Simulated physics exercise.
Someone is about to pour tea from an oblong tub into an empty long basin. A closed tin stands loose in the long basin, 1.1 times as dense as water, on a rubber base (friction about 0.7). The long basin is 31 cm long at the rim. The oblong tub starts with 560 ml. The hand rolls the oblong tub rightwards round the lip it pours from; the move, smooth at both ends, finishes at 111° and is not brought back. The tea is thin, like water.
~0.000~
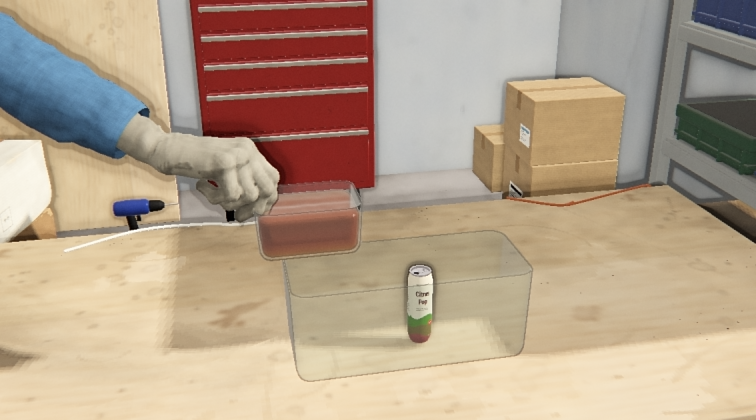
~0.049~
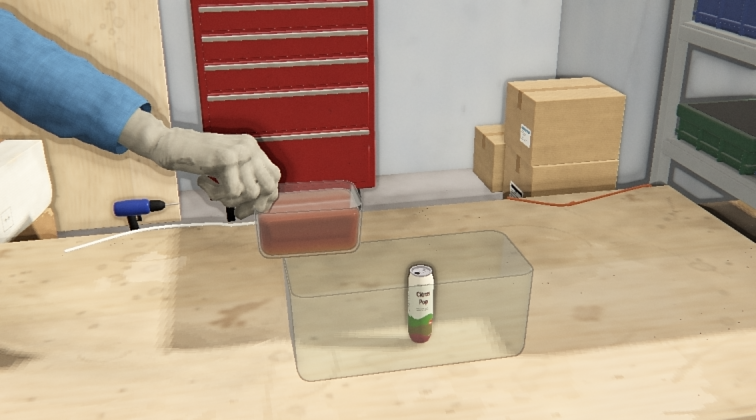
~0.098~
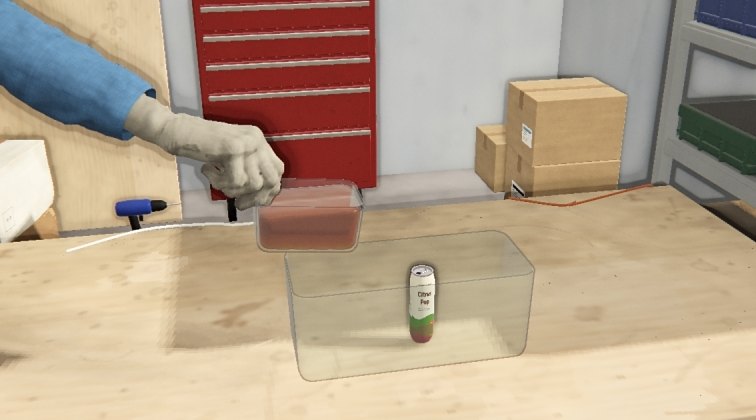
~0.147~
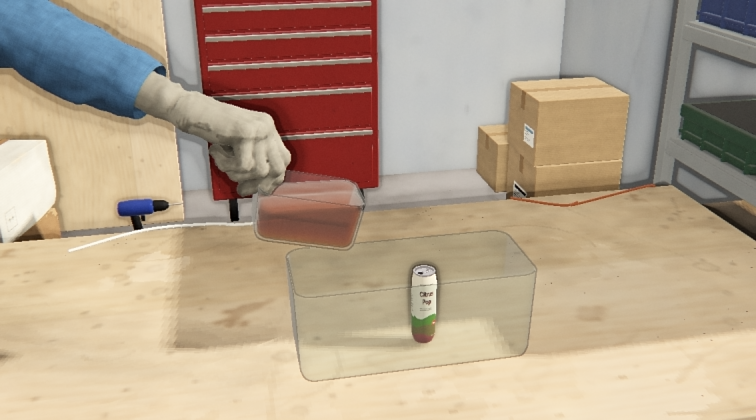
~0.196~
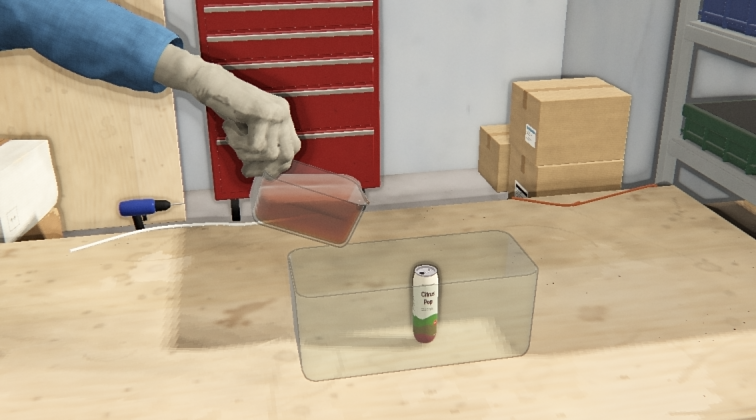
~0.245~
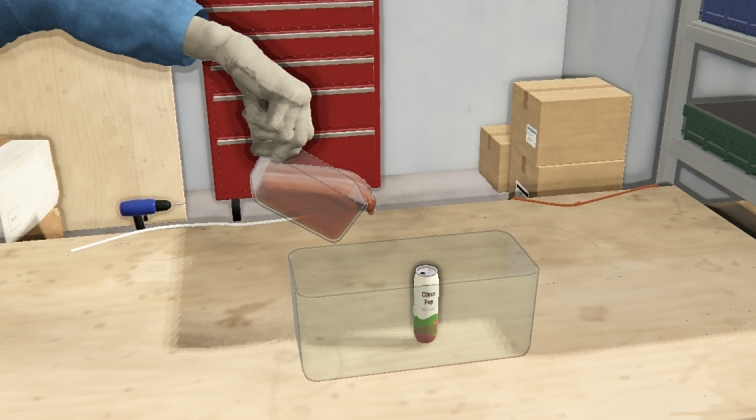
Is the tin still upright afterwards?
It keeps standing.
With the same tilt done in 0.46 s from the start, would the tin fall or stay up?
The tin keeps standing.
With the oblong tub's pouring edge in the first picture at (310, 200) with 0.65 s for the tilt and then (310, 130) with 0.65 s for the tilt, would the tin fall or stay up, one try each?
First it goes over; then it stays up.
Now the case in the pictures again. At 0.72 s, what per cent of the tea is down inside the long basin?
Near 94 in a hundred.
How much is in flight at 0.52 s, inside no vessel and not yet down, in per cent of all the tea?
Near 56 in a hundred.
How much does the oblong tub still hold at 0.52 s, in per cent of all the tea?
Near 20 in a hundred.
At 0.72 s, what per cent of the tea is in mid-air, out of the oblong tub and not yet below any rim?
About 5 per cent.
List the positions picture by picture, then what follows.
It leans 0°; its right rim is at (357, 195); the tea meets the walls at (255, 207) and (355, 199); the long basin's rim runs from (286, 275) to (517, 251); the tin's top is at (420, 274), in the first frame.
It leans 2°; its right rim is at (358, 195); the tea meets the walls at (256, 207) and (355, 198), in the second frame.
It leans 6°; its right rim is at (359, 195); the tea meets the walls at (256, 203) and (356, 194), in the third frame.
It leans 13°; its right rim is at (360, 195); the tea meets the walls at (257, 196) and (359, 190), in the fourth frame.
It leans 23°; its right rim is at (361, 195); the tea meets the walls at (257, 186) and (360, 188); 3 per cent is over the edge, in the fifth frame.
It leans 35°; its right rim is at (362, 195); the tea meets the walls at (255, 174) and (352, 182); 7 per cent is over the edge, in the sixth frame.
By 0.52 s the tilt is 100° and 20 per cent is still to pour; the tin stands where it began.
By 0.72 s the tilt is 111° and 0 per cent is still to pour; the tin stands where it began.
By 0.92 s the tilt is 111° and 0 per cent is still to pour; the tin stands where it began.
By 1.15 s the tilt is 111° and 0 per cent is still to pour; the tin stands where it began.
At rest the tin stands where it began.
